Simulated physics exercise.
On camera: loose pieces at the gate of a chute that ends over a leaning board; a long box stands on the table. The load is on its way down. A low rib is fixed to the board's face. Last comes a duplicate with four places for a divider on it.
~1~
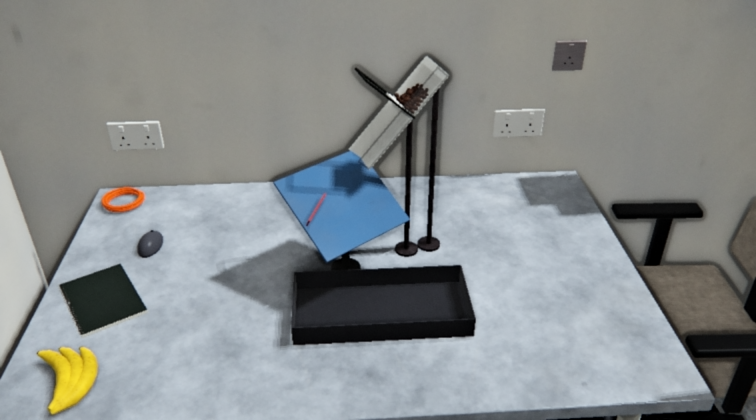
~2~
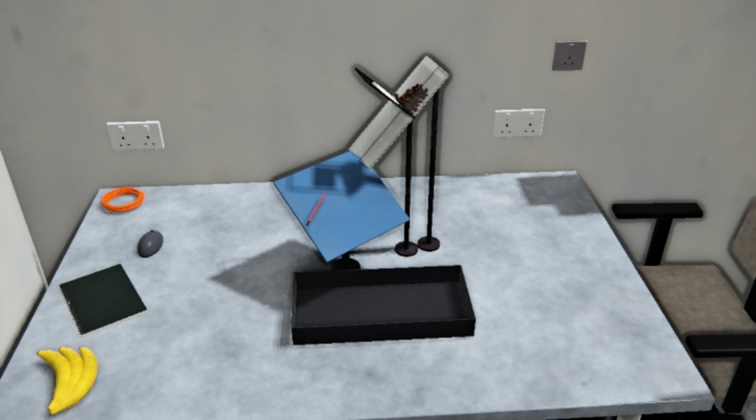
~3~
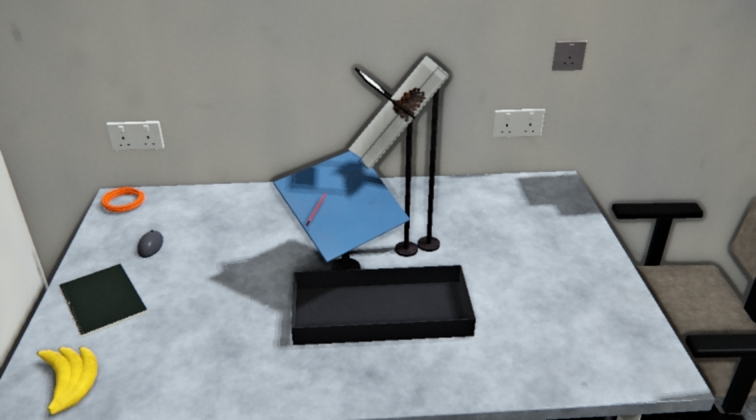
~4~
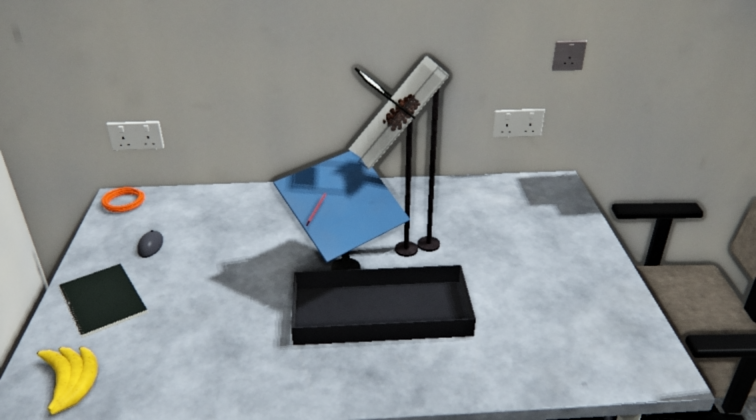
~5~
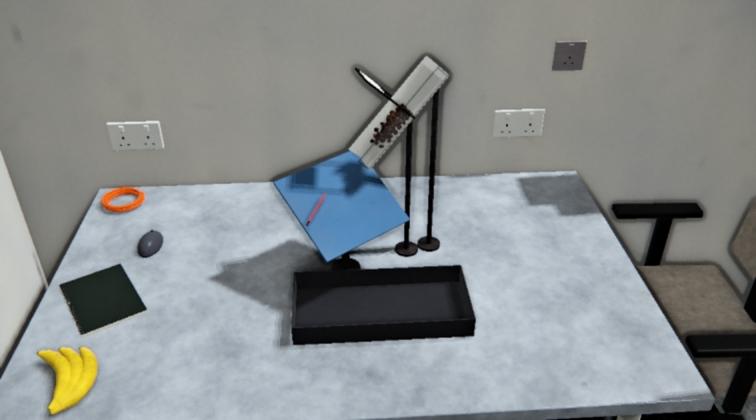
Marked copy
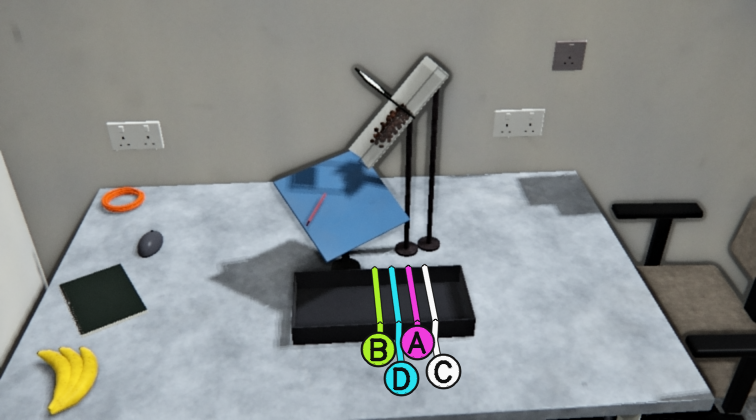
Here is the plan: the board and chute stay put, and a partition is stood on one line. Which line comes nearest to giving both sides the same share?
B is best.
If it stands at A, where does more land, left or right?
Left.
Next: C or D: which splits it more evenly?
D it is.
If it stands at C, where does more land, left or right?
Left.
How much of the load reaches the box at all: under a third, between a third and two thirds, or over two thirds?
About that: Over two thirds.
On the marked copy, line A crosses the front rim at (417, 322); line B crosses the front rim at (380, 323); line C crosses the front rim at (435, 321); line D crosses the front rim at (398, 323).
With A, of what is caught, nearly all on the left of the divider, a small part on the right.
With B, of what is caught, about two thirds on the left of the divider, about a third on the right.
With C, of what is caught, nearly all on the left of the divider, a stray few on the right.
With D, of what is caught, most on the left of the divider, a small part on the right.
